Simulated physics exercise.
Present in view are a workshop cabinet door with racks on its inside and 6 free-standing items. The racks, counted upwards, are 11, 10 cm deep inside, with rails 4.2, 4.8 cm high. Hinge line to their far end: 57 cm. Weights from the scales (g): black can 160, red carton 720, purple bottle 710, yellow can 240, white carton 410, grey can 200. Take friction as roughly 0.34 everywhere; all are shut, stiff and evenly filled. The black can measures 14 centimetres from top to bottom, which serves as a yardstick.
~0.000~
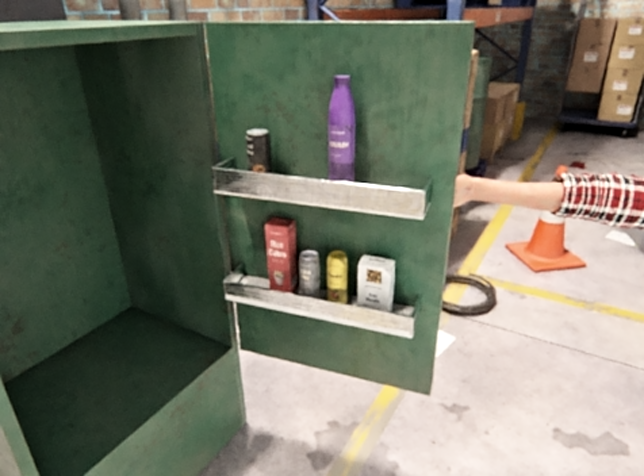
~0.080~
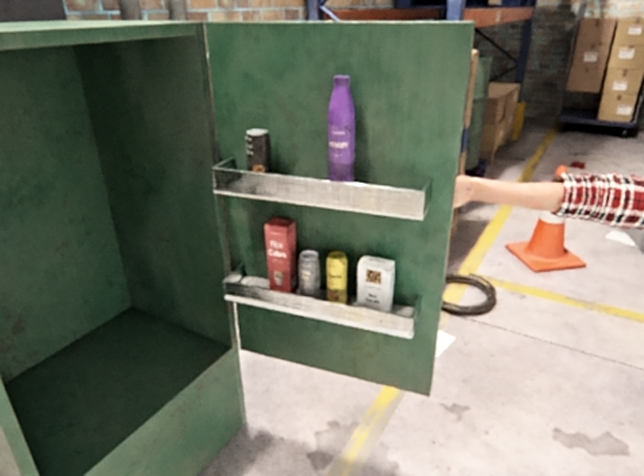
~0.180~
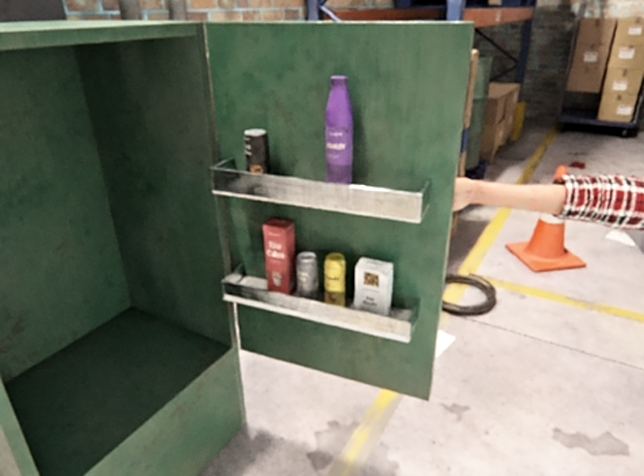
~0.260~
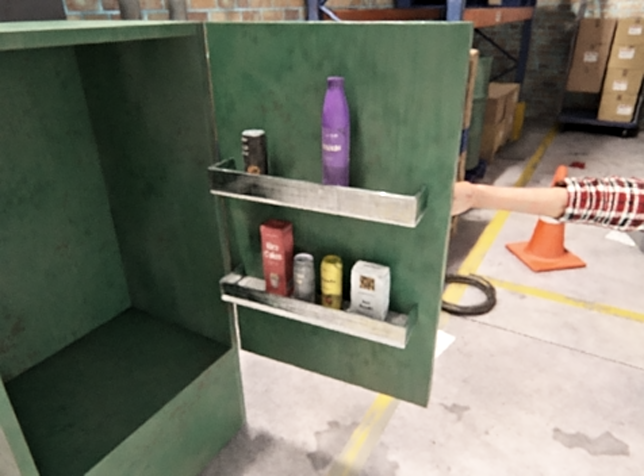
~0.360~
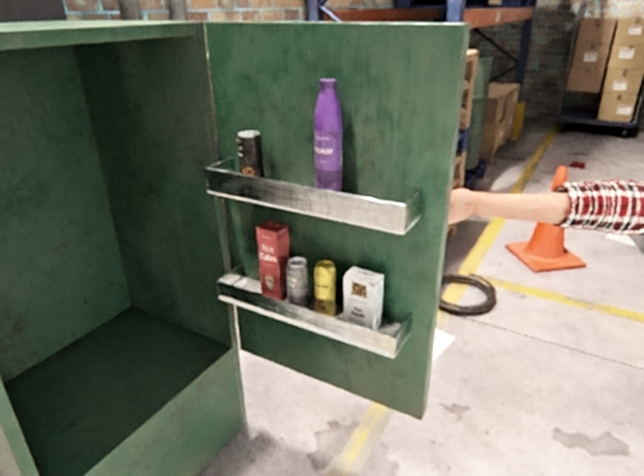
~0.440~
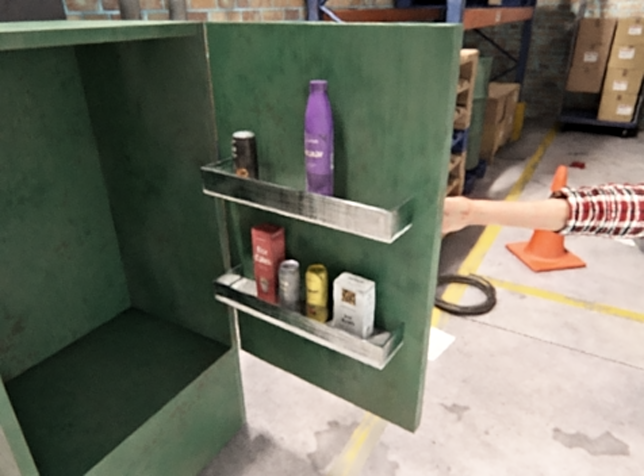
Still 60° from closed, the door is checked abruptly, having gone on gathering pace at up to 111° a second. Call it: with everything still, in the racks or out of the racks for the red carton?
Still there.
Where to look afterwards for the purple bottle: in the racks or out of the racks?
When everything stops, the purple bottle is out of bounds.
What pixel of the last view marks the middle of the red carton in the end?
Somewhere around (236, 274).
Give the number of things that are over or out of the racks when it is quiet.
The count comes out at 2.
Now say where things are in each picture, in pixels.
In the first picture, door 100° open; red carton (282, 257); black can (260, 159).
In the second picture, door 100° open; yellow can (337, 280); white carton (376, 287).
In the third picture, door 98° open; grey can (307, 281); black can (258, 159).
In the fourth picture, door 95° open; purple bottle (336, 141); yellow can (332, 285).
In the fifth picture, door 91° open; white carton (363, 300); grey can (298, 287).
In the sixth picture, door 86° open; red carton (270, 264); black can (246, 162).
Around 0.84 s, door 60° open; red carton at 4° to upright near (233, 274); white carton at 22° to upright; purple bottle at 17° to upright.
Around 1.34 s, door 60° open; purple bottle now out of the racks; white carton at 63° to upright; yellow can shifted 2 cm.
Around 1.64 s, door 60° open; white carton at 63° to upright; yellow can at 5° to upright.
Around 1.94 s, door 60° open; white carton at 63° to upright; yellow can at 4° to upright.
Finally (2.7 s), out of the racks, purple bottle; on their side or leaning hard in the racks, white carton; the other 4 still in place (within 5 cm). In the last view, red carton near (236, 274).
